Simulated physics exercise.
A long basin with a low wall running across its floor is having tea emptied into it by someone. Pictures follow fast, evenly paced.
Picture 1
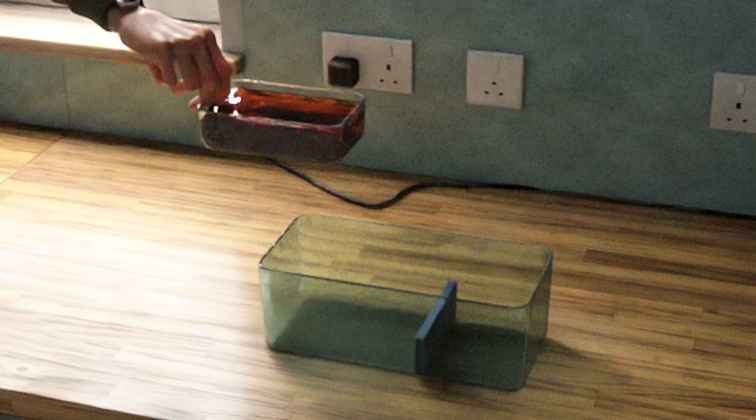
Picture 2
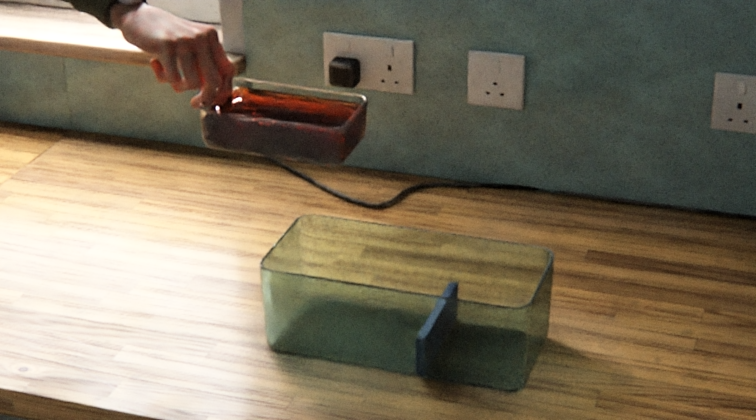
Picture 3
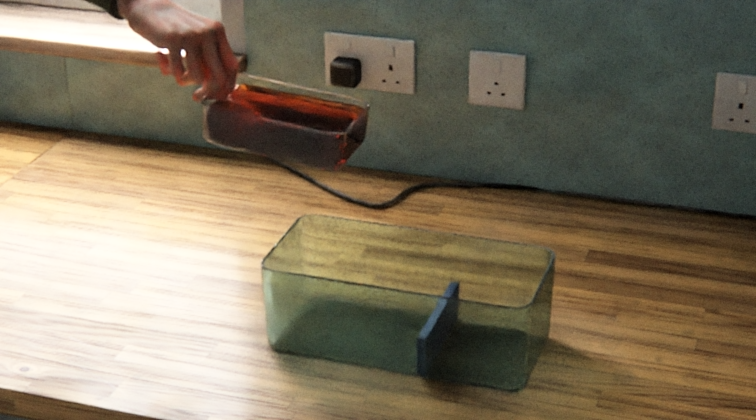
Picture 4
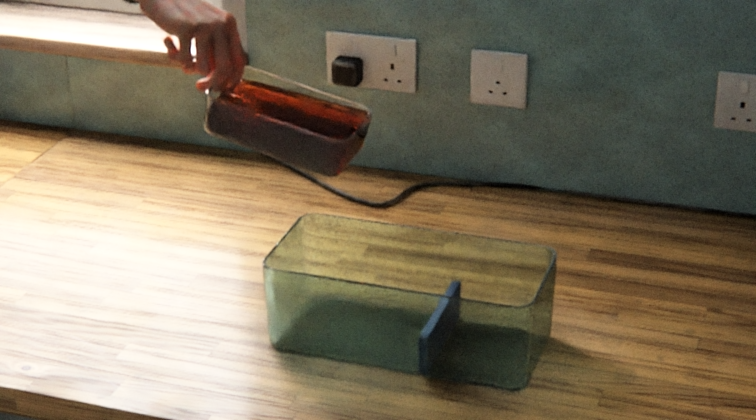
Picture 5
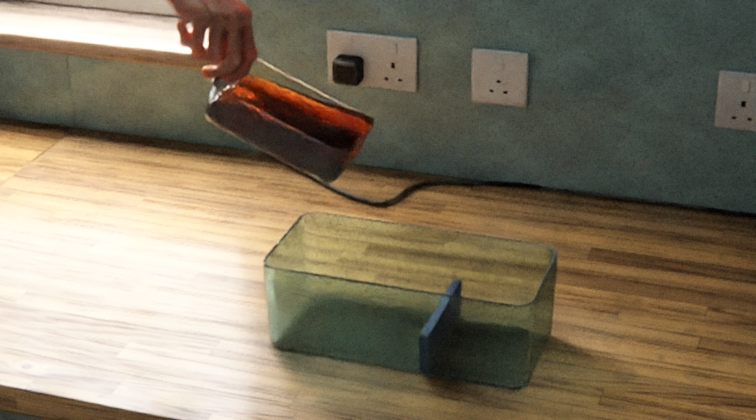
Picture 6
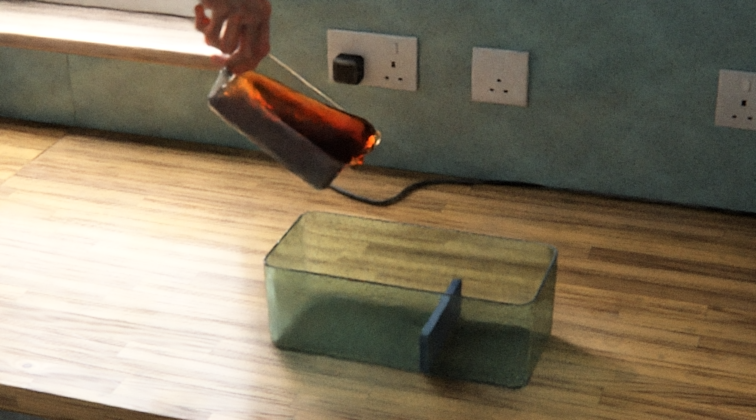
The clip shows a hand holding a small clear container of dark reddish-brown tea above a wooden counter, tilting it steadily down to the right, behind a long, greenish transparent basin with a low blue wall inside.
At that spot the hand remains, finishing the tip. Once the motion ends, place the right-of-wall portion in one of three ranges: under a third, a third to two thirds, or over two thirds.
It falls in the range under a third.
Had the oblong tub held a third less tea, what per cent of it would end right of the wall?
5 per cent or so.
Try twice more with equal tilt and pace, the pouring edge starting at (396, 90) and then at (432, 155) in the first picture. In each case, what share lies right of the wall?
Roughly 60 percent on the first try and 65 percent on the second.
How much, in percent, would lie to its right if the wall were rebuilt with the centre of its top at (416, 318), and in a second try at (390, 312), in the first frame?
About 25 and 65 per cent.
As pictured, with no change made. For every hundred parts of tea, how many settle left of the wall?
Near 80 in a hundred.
A moment on, the oblong tub is tipped on its side and 8 per cent is still to pour, 47 is left of the wall and 0 right of it.
Next, the oblong tub is tipped right over and 2 per cent is still to pour, 79 is left of the wall and 3 right of it.
Then the oblong tub is tipped right over and 0 per cent is still to pour, 81 is left of the wall and 8 right of it.
Later the oblong tub is tipped right over and 0 per cent is still to pour, 82 is left of the wall and 8 right of it.
At rest 82 per cent lies left of the wall, 8 right of it and 10 outside.
